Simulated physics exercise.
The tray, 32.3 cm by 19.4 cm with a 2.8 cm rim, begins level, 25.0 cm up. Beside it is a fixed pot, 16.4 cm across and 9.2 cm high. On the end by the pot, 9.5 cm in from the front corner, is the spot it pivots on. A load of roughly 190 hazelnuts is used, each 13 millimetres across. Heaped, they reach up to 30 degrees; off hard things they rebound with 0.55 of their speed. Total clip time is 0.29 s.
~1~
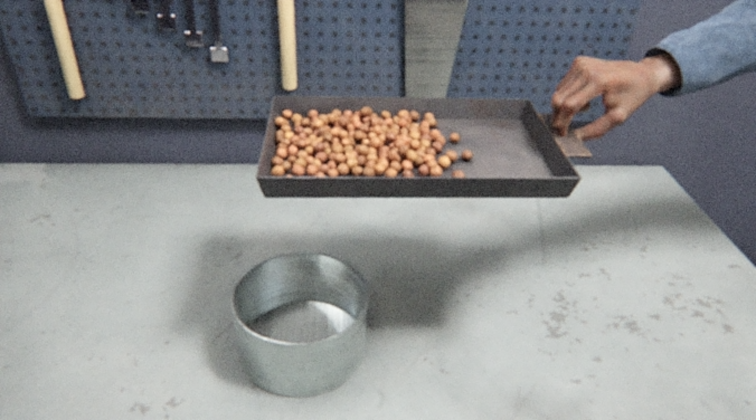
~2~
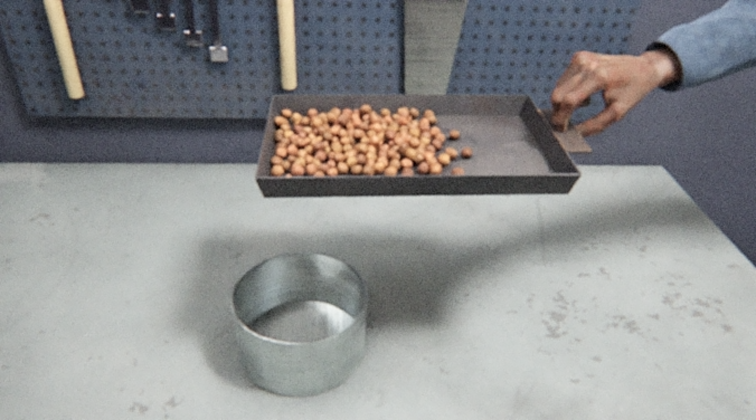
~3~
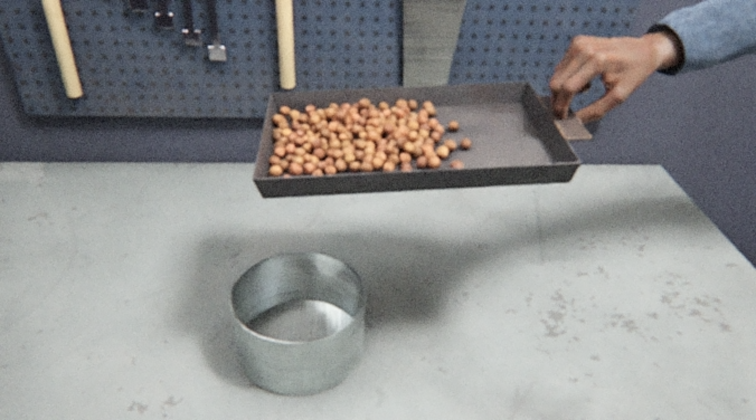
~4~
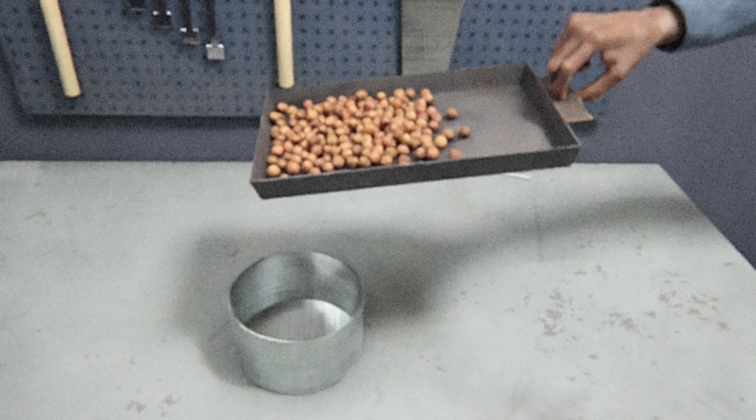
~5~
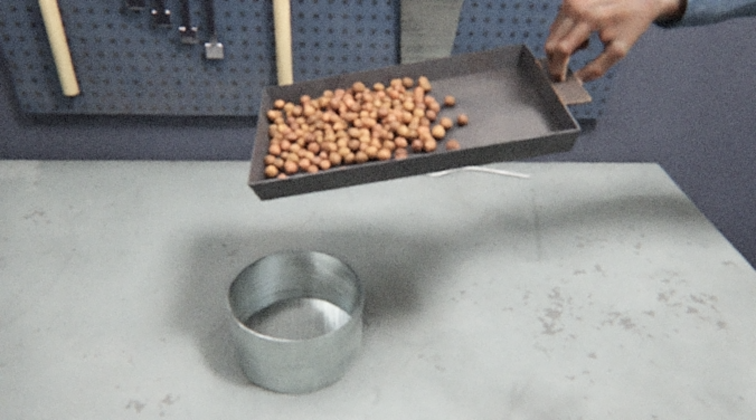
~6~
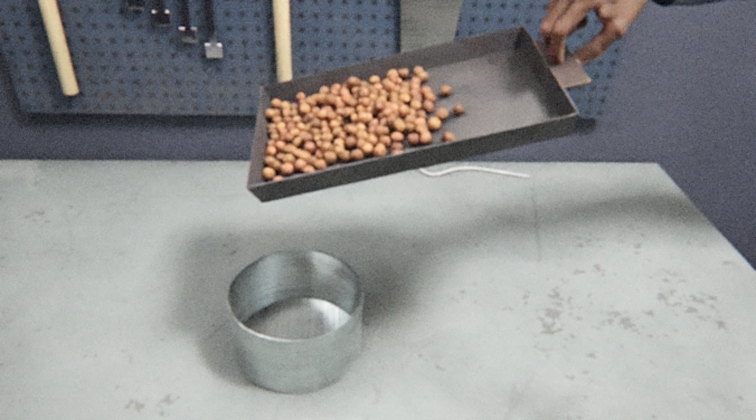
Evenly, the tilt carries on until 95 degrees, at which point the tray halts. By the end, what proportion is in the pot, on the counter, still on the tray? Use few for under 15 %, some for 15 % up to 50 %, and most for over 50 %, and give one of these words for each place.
Pot: Some, counter: Most, left on the tray: Few.
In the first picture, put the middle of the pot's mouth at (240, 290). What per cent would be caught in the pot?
With the pot there, close to 90 per cent.
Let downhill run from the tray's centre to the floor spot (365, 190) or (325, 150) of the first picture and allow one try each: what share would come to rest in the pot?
Near 95 and 0 percent, in that order.
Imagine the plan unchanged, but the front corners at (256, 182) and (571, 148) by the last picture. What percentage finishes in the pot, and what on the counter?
Pot 80 % / counter 20 %.
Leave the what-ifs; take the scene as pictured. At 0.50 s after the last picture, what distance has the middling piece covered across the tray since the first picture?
3 cm.
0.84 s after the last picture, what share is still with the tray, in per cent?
Some 90 per cent of the load.
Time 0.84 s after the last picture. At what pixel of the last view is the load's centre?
Near (269, 141).
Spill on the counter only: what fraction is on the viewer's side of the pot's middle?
About 80 per cent.
Then, 0.50 s after the last picture, tilt 54 degrees; the tray holds 100 %, the pot 0 %.
Then, 0.84 s after the last picture, tilt 79 degrees; the tray holds 90 %, the pot 0 %.
Then, 1.27 s after the last picture, tilt 95 degrees; the tray holds 5 %, the pot 25 %.
In the end, pot 35 %, counter 65 %, tray 0 %.
